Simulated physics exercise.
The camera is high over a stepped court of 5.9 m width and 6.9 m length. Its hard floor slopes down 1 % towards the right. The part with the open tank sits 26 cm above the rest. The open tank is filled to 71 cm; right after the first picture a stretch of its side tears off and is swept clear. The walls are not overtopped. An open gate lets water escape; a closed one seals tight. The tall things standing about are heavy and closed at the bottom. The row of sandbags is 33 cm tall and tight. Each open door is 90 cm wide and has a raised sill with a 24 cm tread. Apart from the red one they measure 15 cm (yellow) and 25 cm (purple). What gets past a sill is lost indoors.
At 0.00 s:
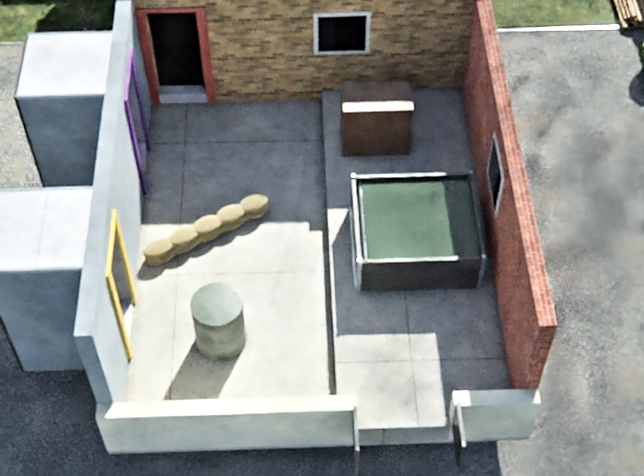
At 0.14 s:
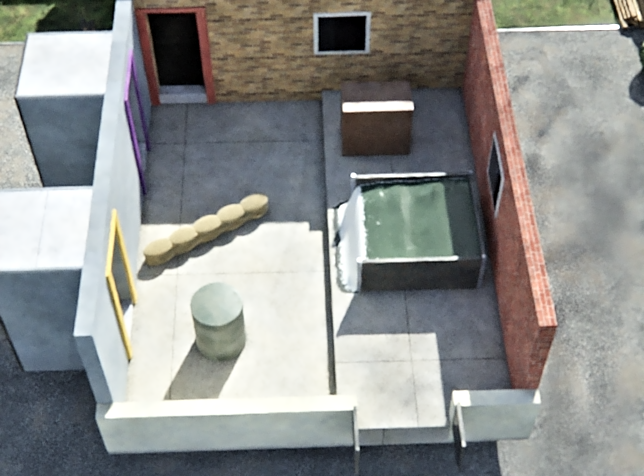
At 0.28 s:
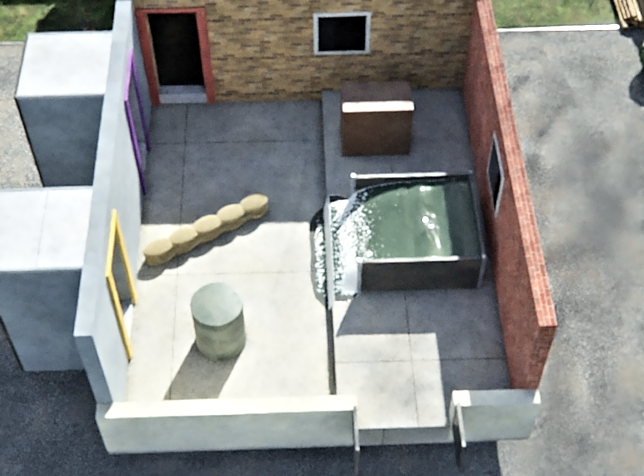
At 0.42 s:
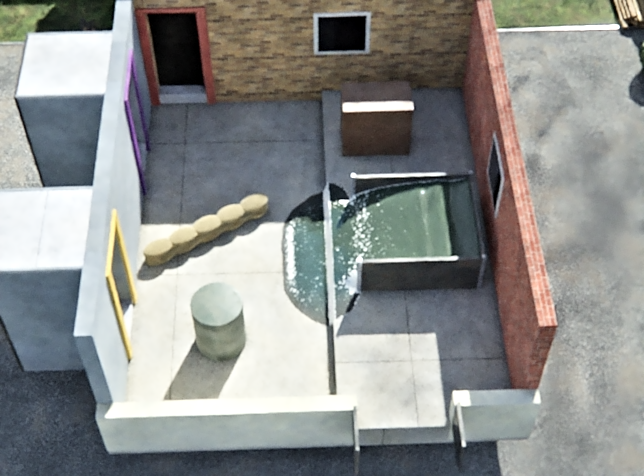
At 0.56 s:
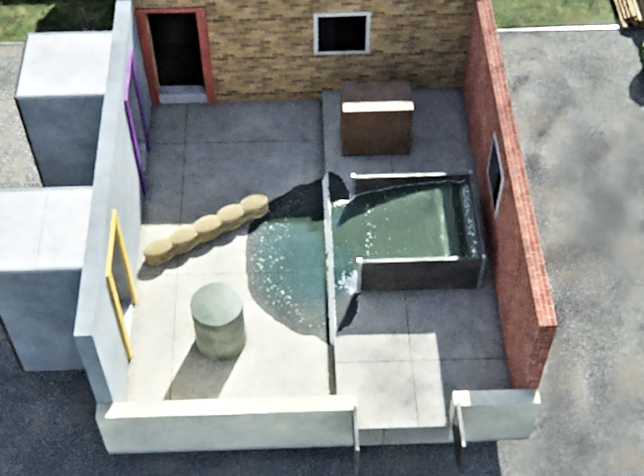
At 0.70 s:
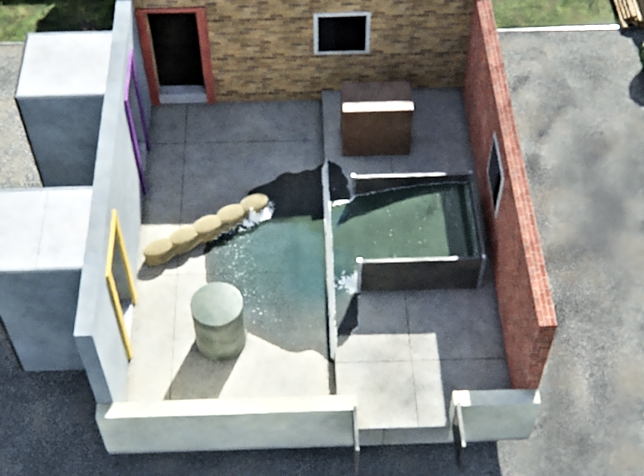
Green water bursts through the left side of an open tank at the right of a walled, stepped court, seen from high above by a still camera. A red-framed door stands at the back left, with tan sandbags and a pale green cylinder on the lower floor. The water pours over the step, fans out leftward, and spreads against the sandbags and around the cylinder.
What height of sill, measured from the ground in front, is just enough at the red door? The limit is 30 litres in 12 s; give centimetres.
About 9 cm.
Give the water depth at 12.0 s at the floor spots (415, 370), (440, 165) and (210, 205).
About 0, 0 and 12 cm.
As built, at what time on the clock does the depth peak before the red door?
Near 4.0 s.
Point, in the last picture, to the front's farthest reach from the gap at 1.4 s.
At about (131, 347).
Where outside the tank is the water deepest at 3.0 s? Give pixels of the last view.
At about (125, 418).
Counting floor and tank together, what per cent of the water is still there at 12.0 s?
Some 94 per cent remains.
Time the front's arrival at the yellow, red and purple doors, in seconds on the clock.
Yellow 1.2 s, red 2.2 s, purple 2.4 s.
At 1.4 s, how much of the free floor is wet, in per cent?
Near 30 per cent is wet.
After 1.4 s water covers 30 % of the floor, deepest (40 cm) near (136, 292); it has not reached the red door.
After 3.0 s water covers 55 % of the floor, deepest (40 cm) near (125, 418); 11 cm at the red door, 0 litres in over its 23 cm sill.
After 12.0 s water covers 60 % of the floor, deepest (14 cm) near (327, 412); 11 cm at the red door, 0 litres in over its 23 cm sill.
At the red door as built, the water arrived by 2.3 s and peaked near 16 cm at 4.0 s.
With a sill of 7 cm, 60 litres would have come in within the 12 s; with 11 cm, 13 litres. So under 30 litres takes about 9 cm.
